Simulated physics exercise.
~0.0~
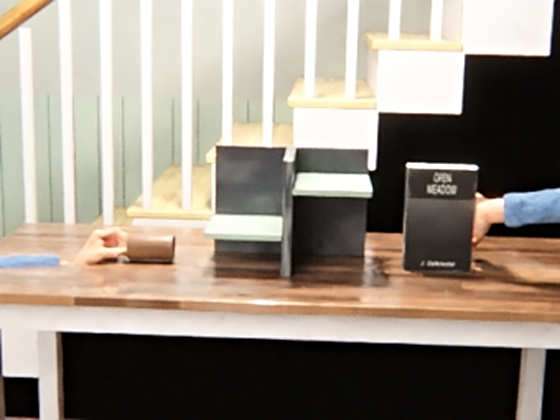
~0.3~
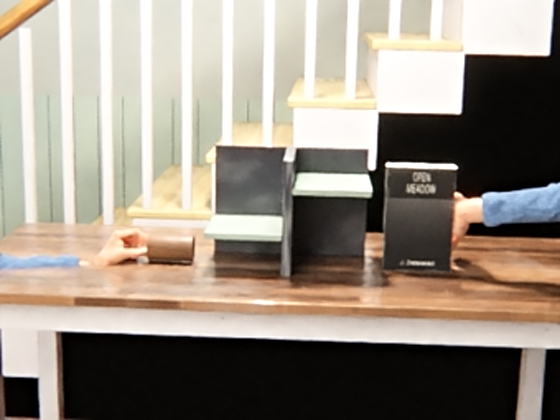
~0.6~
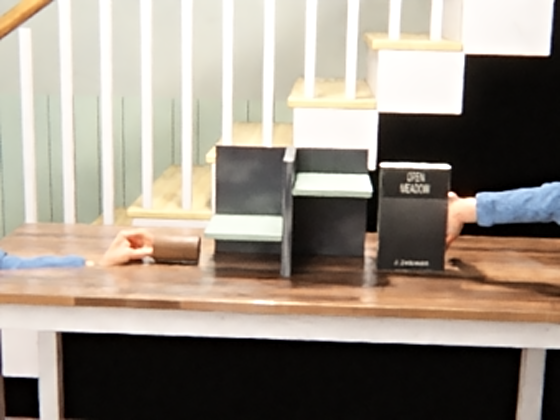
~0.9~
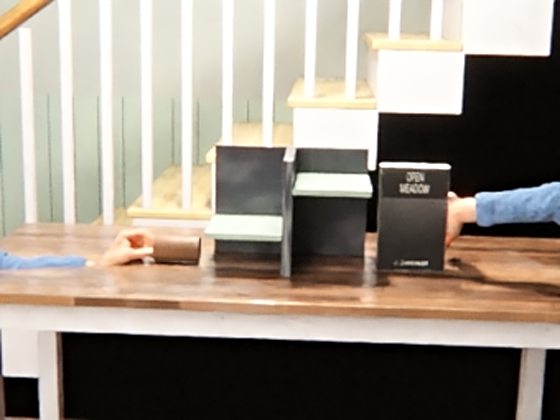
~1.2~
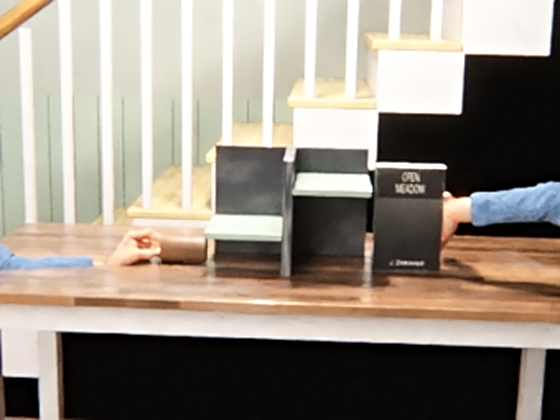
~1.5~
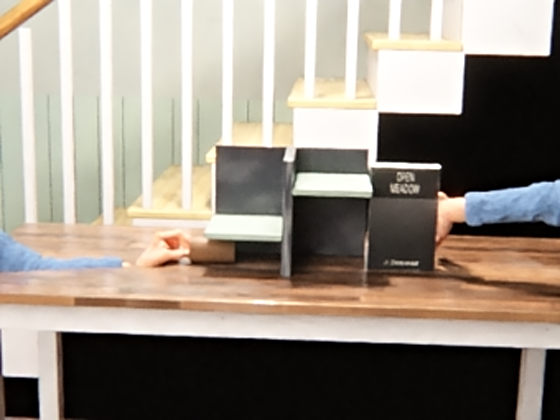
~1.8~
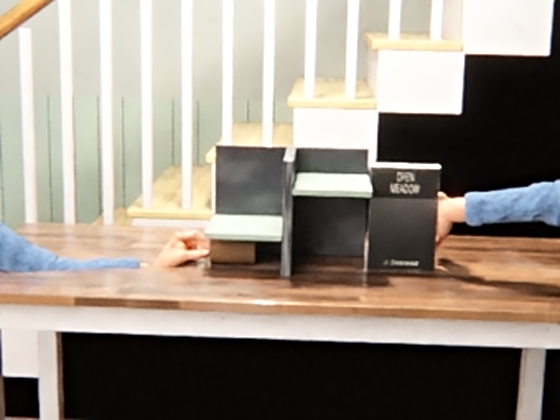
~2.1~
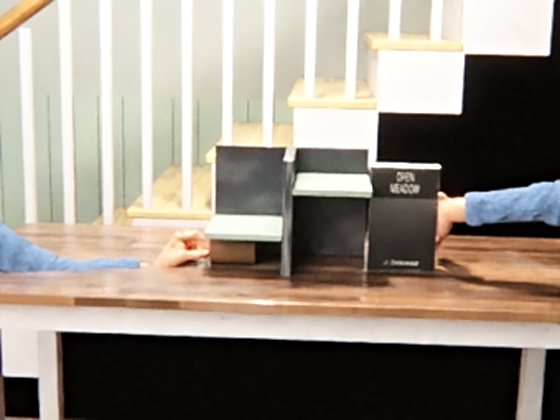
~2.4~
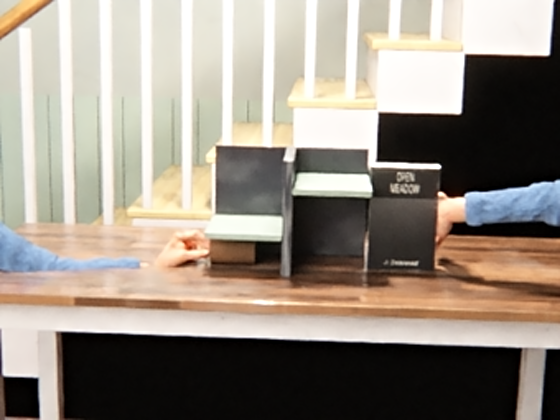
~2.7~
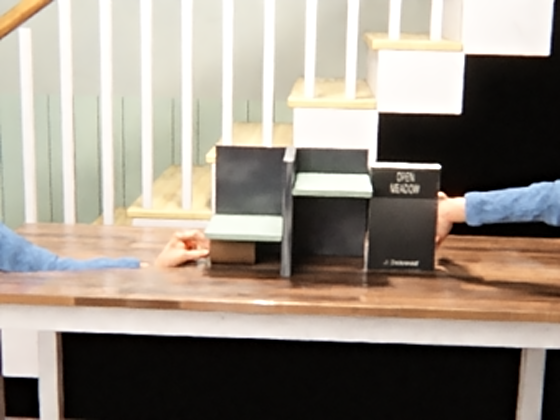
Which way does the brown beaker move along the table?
The brown beaker moves to the right, sliding on its side toward the shelf and in under it.
On a wooden table in front of a staircase, one hand slid a brown beaker on its side rightward under a low shelf, while another hand pushed an upright black book leftward until it stopped against the shelf's edge.
